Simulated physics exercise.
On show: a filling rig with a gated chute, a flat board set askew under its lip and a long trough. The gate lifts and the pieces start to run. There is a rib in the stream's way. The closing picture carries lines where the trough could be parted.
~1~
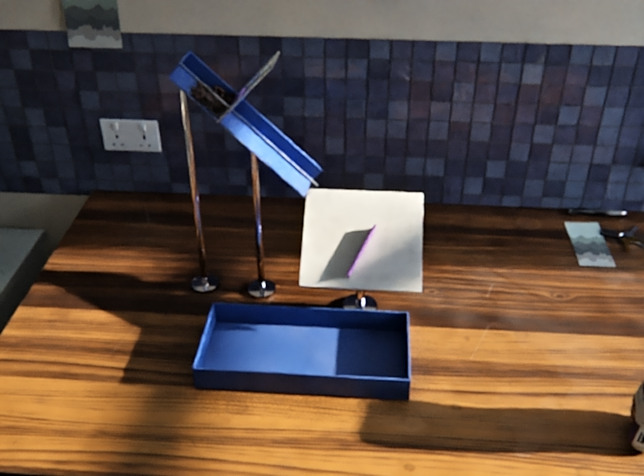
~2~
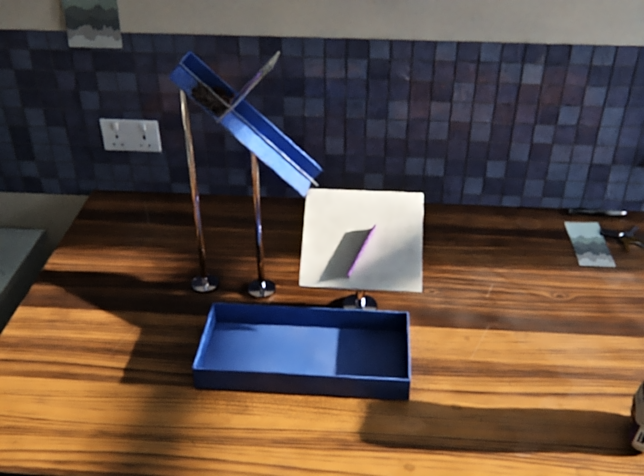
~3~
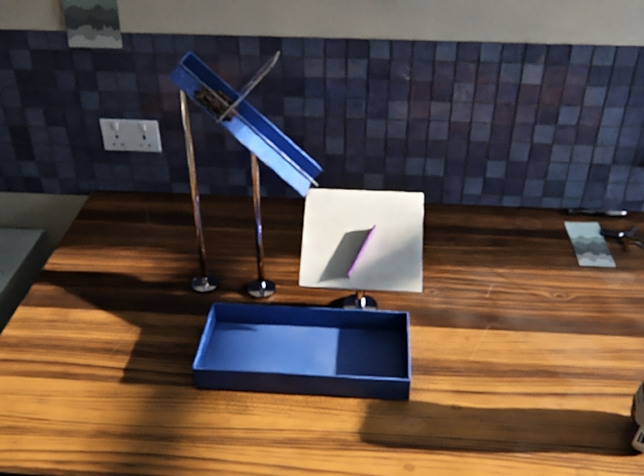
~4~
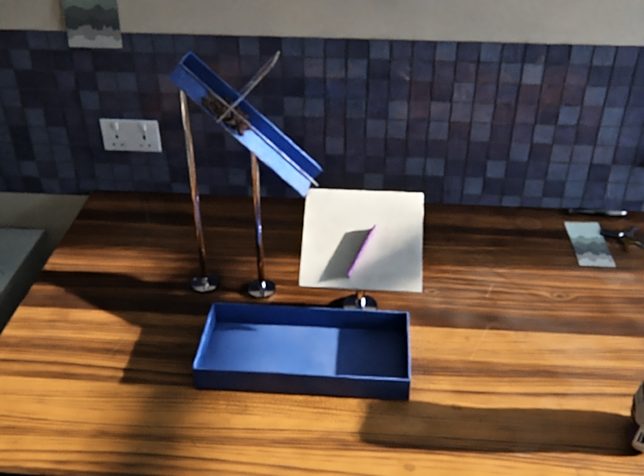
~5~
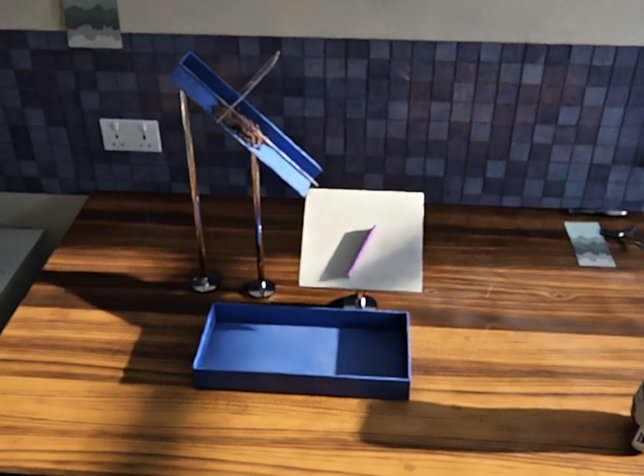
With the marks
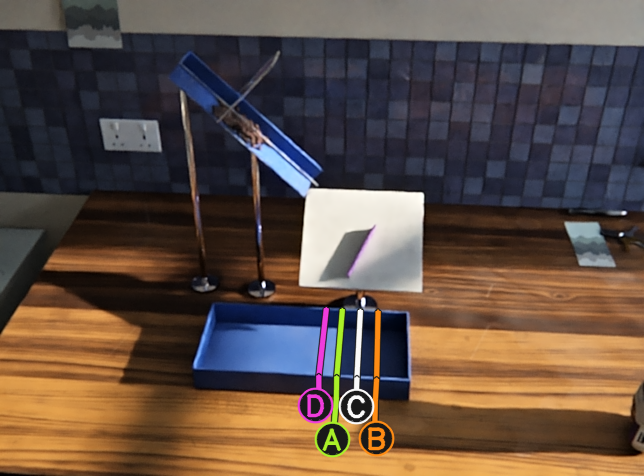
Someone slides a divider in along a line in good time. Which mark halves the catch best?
Use line D.
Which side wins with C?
The left side.
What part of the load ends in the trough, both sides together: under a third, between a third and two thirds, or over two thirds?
Over two thirds.
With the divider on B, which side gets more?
Left.
On the marked copy, line A crosses the front rim at (336, 376); line B crosses the front rim at (376, 378); line C crosses the front rim at (356, 377); line D crosses the front rim at (318, 375).
For line A, of what is caught, the bulk on the left of the divider, a small share on the right.
For line B, of what is caught, all but a few on the left of the divider, a small share on the right.
For line C, of what is caught, all but a few on the left of the divider, a small share on the right.
For line D, of what is caught, close to a third on the left of the divider, close to two thirds on the right.
